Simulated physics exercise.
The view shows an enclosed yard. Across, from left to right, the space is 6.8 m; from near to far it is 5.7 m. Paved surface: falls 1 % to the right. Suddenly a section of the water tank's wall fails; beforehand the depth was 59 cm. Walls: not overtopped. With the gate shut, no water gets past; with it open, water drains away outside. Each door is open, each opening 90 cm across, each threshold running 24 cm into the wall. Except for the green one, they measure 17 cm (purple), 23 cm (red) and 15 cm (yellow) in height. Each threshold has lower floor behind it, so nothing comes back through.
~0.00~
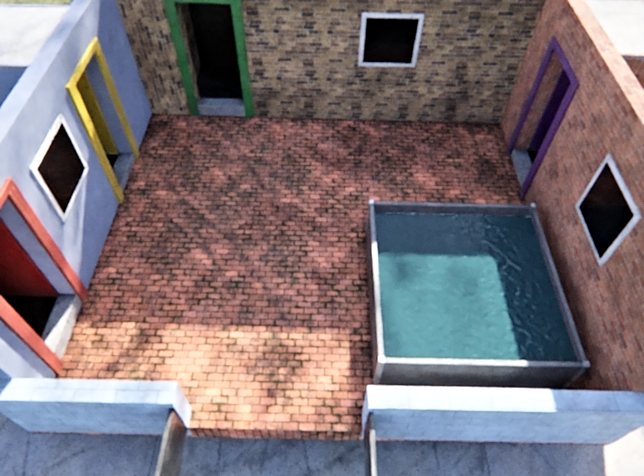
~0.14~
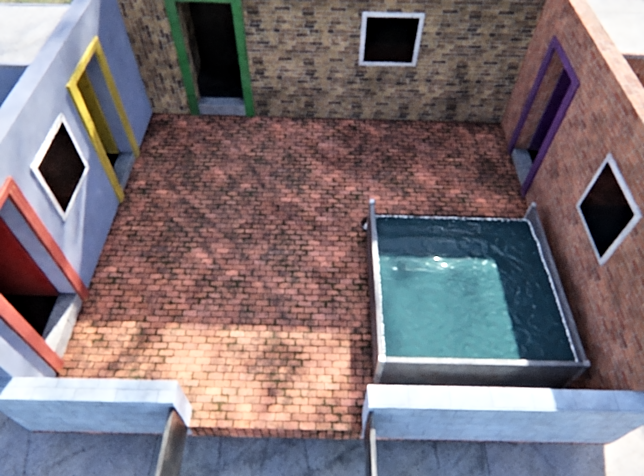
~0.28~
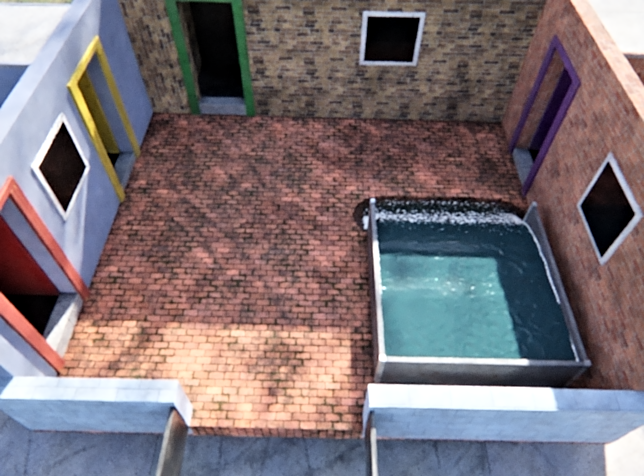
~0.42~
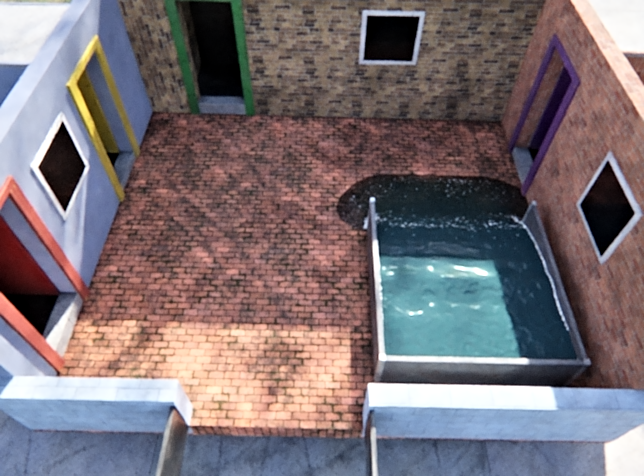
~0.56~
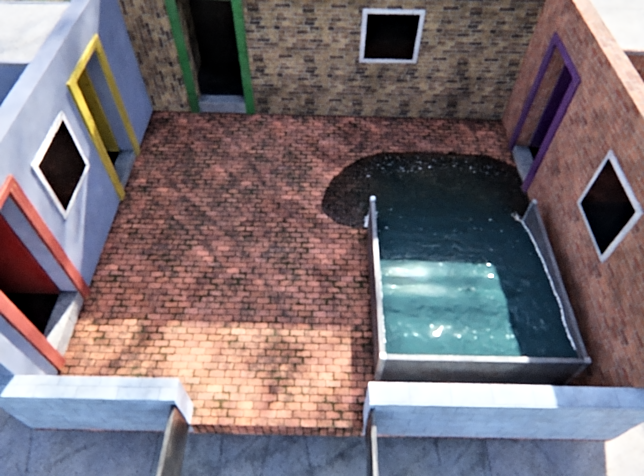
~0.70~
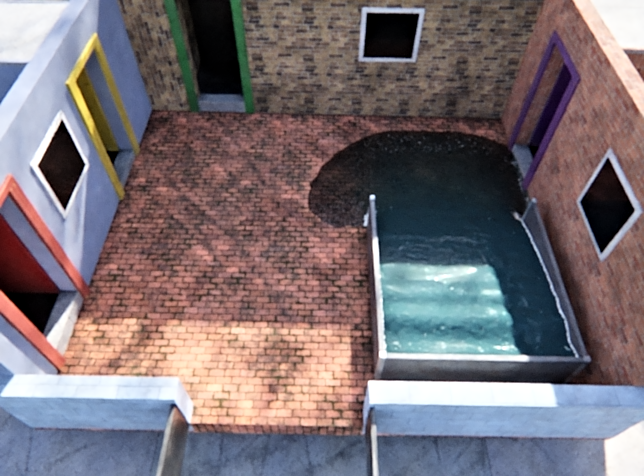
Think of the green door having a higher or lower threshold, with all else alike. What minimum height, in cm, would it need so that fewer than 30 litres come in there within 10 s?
About 8 cm.
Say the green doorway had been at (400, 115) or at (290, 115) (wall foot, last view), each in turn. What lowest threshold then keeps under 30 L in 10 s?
Around 30 and 10.0 cm respectively.
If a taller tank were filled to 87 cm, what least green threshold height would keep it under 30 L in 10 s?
13.0 cm.
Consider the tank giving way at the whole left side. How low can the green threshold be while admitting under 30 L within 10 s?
Some 13.5 cm.
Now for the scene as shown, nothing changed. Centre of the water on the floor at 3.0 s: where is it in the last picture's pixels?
(414, 185).
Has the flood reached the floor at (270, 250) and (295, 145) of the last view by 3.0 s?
Note: Point one not yet reached; point two reached.
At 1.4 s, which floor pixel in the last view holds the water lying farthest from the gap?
Pixel close to (310, 117).
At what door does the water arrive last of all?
Final door: Red.
After 1.4 s water covers 30 % of the floor, deepest (44 cm) near (496, 122); it has not reached the green door.
After 3.0 s water covers 40 % of the floor, deepest (36 cm) near (459, 121); 9 cm at the green door, 0 litres in over its 23 cm threshold.
After 10.0 s water covers 100 % of the floor, deepest (15 cm) near (368, 379); 7 cm at the green door, 0 litres in over its 23 cm threshold.
At the green door as built, the water arrived by 2.2 s and peaked near 13 cm at 7.0 s.
With a threshold of 7 cm, 40 litres would have come in within the 10 s; with 9.5 cm, 14 litres. So under 30 litres takes about 8 cm.
